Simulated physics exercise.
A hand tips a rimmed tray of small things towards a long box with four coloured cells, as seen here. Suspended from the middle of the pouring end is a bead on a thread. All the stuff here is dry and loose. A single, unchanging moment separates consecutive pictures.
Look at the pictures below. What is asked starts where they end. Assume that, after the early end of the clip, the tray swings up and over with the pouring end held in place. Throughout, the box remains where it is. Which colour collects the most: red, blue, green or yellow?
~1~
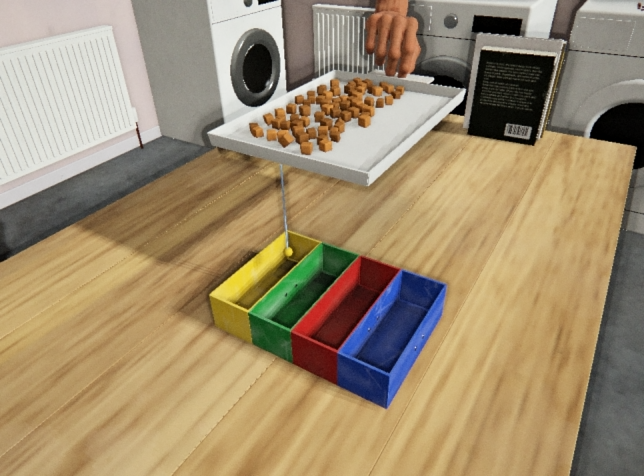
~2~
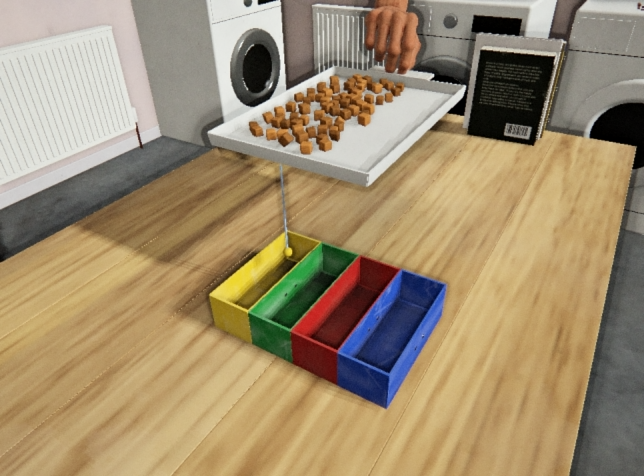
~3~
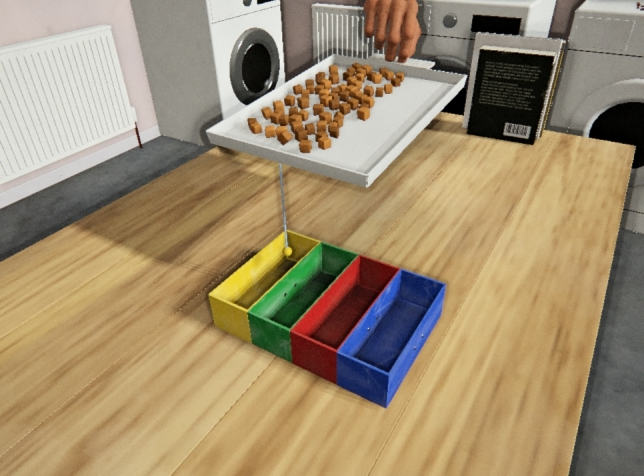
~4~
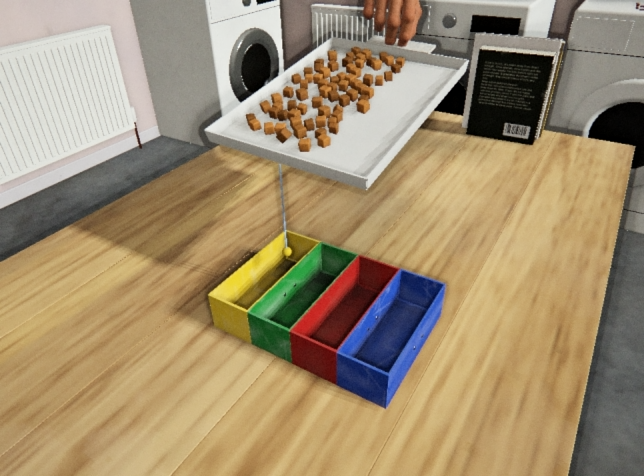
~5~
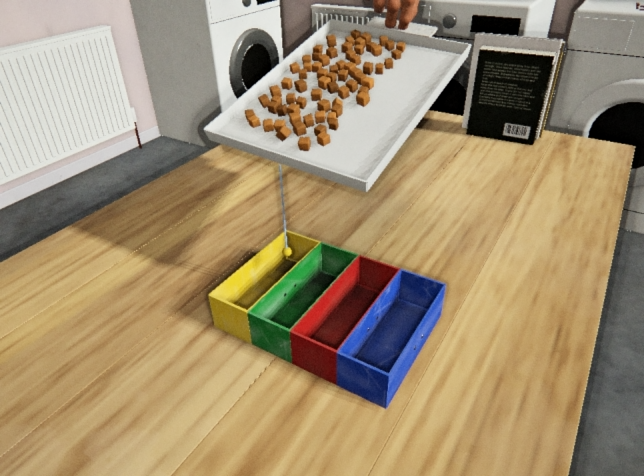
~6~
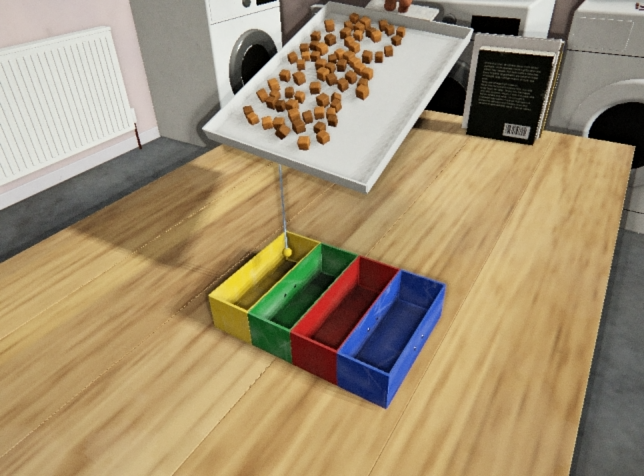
Red.
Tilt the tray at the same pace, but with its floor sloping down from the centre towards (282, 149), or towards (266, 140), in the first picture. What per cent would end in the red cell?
First case around 0 per cent, second case 0 per cent.
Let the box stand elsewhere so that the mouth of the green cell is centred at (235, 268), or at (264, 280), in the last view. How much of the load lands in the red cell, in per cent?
First position: Some 30 %; second position: Some 30 %.
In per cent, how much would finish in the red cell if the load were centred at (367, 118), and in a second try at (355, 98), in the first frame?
Try 1: 30 %; try 2: 40 %.
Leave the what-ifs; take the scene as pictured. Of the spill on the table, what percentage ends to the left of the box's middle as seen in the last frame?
I'd put it at close to 100 per cent.
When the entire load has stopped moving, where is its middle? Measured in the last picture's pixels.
The centre comes to rest near (302, 331).
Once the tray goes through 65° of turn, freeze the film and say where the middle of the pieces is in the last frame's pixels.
Near (309, 134).
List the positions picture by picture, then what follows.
Corners of the pouring end (210, 132) and (368, 172), level; middle of the load (334, 107), brown sugar cubes; bead on its thread (288, 252); yellow cell (231, 316); green cell (271, 334); red cell (315, 355); blue cell (363, 377), in the first picture.
Corners of the pouring end (210, 132) and (368, 172), level; middle of the load (334, 105), in the second picture.
Corners of the pouring end (209, 131) and (367, 174), tipped barely, lowest at the right corner; middle of the load (333, 98), in the third picture.
Corners of the pouring end (207, 129) and (366, 177), tipped a little, lowest at the right corner; middle of the load (332, 88), in the fourth picture.
Corners of the pouring end (206, 128) and (366, 180), tipped a little, lowest at the right corner; middle of the load (332, 78), in the fifth picture.
Corners of the pouring end (205, 128) and (366, 183), tipped clearly, lowest at the right corner; middle of the load (330, 68); yellow cell (230, 316); green cell (270, 335); red cell (314, 355); blue cell (362, 377), in the sixth picture.
Just after the last frame, tray tipped steeply; every one on the tray.
A moment on, tray tipped past a quarter turn; the larger part on the tray; about a tenth in the red cell; just a few in the green cell; just a few in the yellow cell; just a few falling or outside the box.
Further on, tray tipped past a quarter turn; roughly a third in the red cell; roughly a quarter in the green cell; roughly a quarter in the yellow cell; just a few in the blue cell; roughly a quarter falling or outside the box.
When it is over, tray tipped past a quarter turn; roughly a third in the red cell; roughly a quarter in the green cell; roughly a quarter in the yellow cell; just a few in the blue cell; roughly a quarter outside the box.
